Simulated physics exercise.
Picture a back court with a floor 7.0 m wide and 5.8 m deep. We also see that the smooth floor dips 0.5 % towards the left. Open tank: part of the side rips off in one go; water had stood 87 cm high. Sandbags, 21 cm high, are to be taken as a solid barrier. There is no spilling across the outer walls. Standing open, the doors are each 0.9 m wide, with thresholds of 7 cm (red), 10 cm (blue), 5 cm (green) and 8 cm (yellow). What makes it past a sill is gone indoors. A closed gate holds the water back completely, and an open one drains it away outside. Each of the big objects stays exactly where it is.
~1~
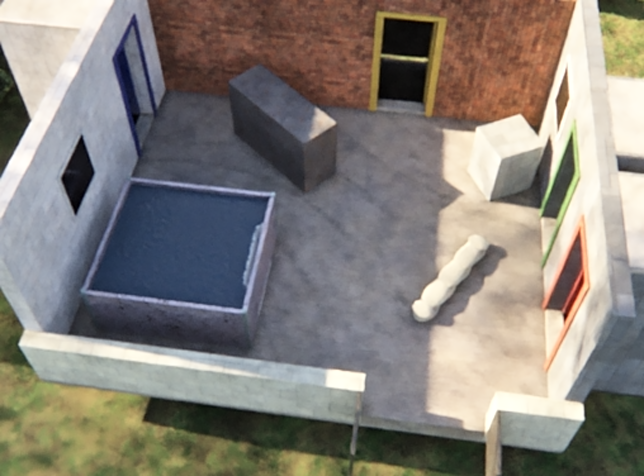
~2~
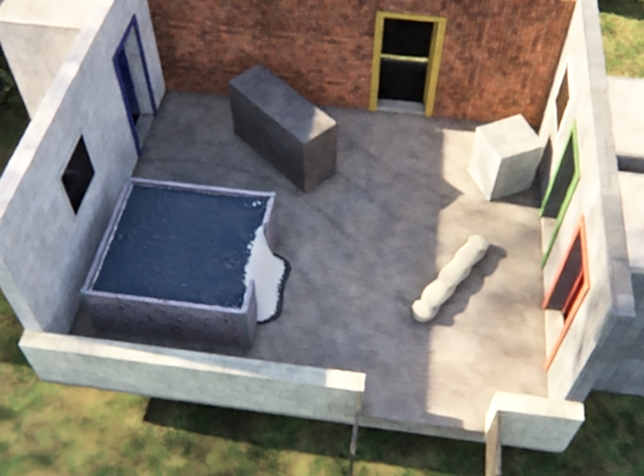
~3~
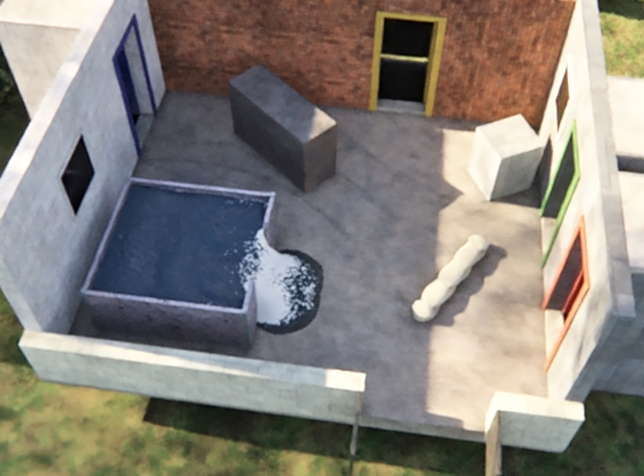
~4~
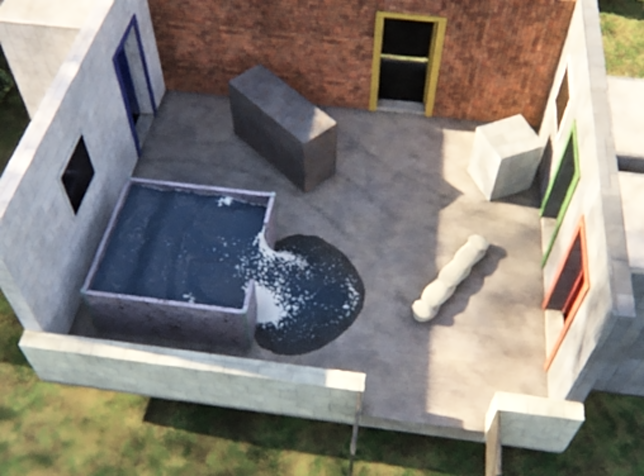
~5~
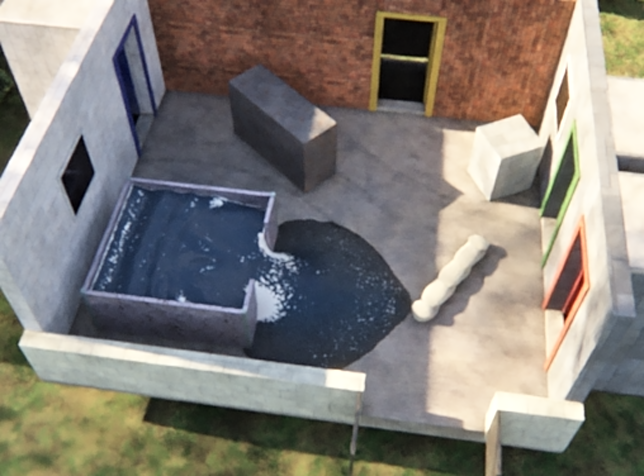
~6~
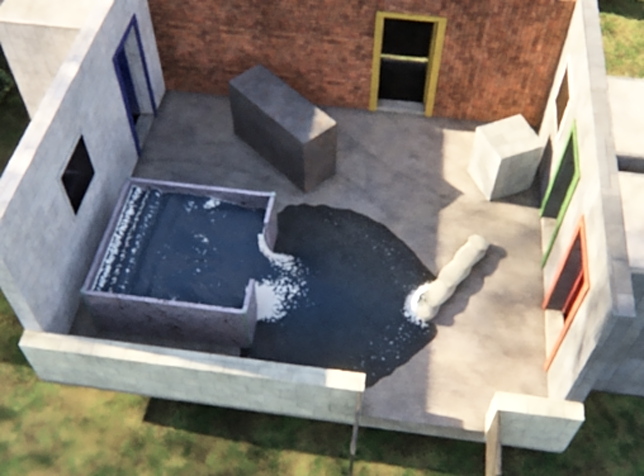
To begin with, an open tank of dark water stands still and full on the left of a walled court. Part of its right side gives way and water pours out, foaming white, then spreads rightward across the floor in a widening dark pool that reaches the pale, lumpy barrier, splashing at its near end.
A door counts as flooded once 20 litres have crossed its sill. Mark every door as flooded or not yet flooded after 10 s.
After that time, red door: Flooded; blue door: Not yet flooded; green door: Flooded; yellow door: Flooded.
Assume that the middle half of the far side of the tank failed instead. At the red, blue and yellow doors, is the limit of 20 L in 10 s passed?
The red door comes out less than that, the blue door more than that and the yellow door less than that.
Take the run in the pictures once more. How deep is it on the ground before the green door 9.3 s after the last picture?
About 8.5 cm deep.
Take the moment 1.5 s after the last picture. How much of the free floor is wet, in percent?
I'd guess around 55 %.
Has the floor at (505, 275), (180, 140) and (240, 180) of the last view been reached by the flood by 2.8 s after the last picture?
Soaked, untouched, untouched.
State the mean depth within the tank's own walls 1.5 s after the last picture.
I'd put the mean depth near 48 centimetres.
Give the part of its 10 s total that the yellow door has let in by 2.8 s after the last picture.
Around 10 percent.
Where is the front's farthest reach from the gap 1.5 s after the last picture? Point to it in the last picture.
I'd mark it close to (533, 141).
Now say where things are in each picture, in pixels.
The open tank at (184, 244) is whole and still, 87 cm deep, in the first frame.
Water pours out at (260, 276) and has run 0.6 m, to (266, 319); typically 9 cm deep outside, 87 cm at the open tank's back, in the second frame.
Water pours out at (260, 277) and has run 0.9 m, to (302, 323); typically 13 cm deep outside, 87 cm at the open tank's back, in the third frame.
Water pours out at (260, 277) and has run 1.5 m, to (360, 289); typically 9 cm deep outside, 87 cm at the open tank's back, in the fourth frame.
Water pours out at (260, 277) and has run 2.2 m, to (406, 308); typically 6 cm deep outside, 80 cm at the open tank's back, in the fifth frame.
The front is at (428, 335), 2.6 m from the gap at (260, 276); 6.6 m2 of floor is under water; 73 cm left at the back of the open tank, in the sixth frame.
Then, 0.7 s after the last picture water covers 45 % of the floor and is deepest (42 cm) near (277, 289); red door not reached, blue door not reached, green door not reached, yellow door not reached.
Then, 1.5 s after the last picture water covers 55 % of the floor and is deepest (38 cm) near (481, 196); red door 17 cm at the sill, 11 L in, blue door not reached, green door 12 cm at the sill, 1 L in, yellow door not reached.
Then, 2.8 s after the last picture water covers 60 % of the floor and is deepest (26 cm) near (489, 415); red door 12 cm at the sill, 61 L in, blue door not reached, green door 16 cm at the sill, 39 L in, yellow door 16 cm at the sill, 15 L in.
Then, 5.3 s after the last picture water covers 75 % of the floor and is deepest (20 cm) near (384, 112); red door 8 cm at the sill, 80 L in, blue door not reached, green door 15 cm at the sill, 139 L in, yellow door 18 cm at the sill, 98 L in.
Then, 9.3 s after the last picture water covers 90 % of the floor and is deepest (16 cm) near (283, 123); red door 6 cm at the sill, 83 L in, blue door 9 cm at the sill, 2 L in, green door 8 cm at the sill, 222 L in, yellow door 10 cm at the sill, 159 L in.
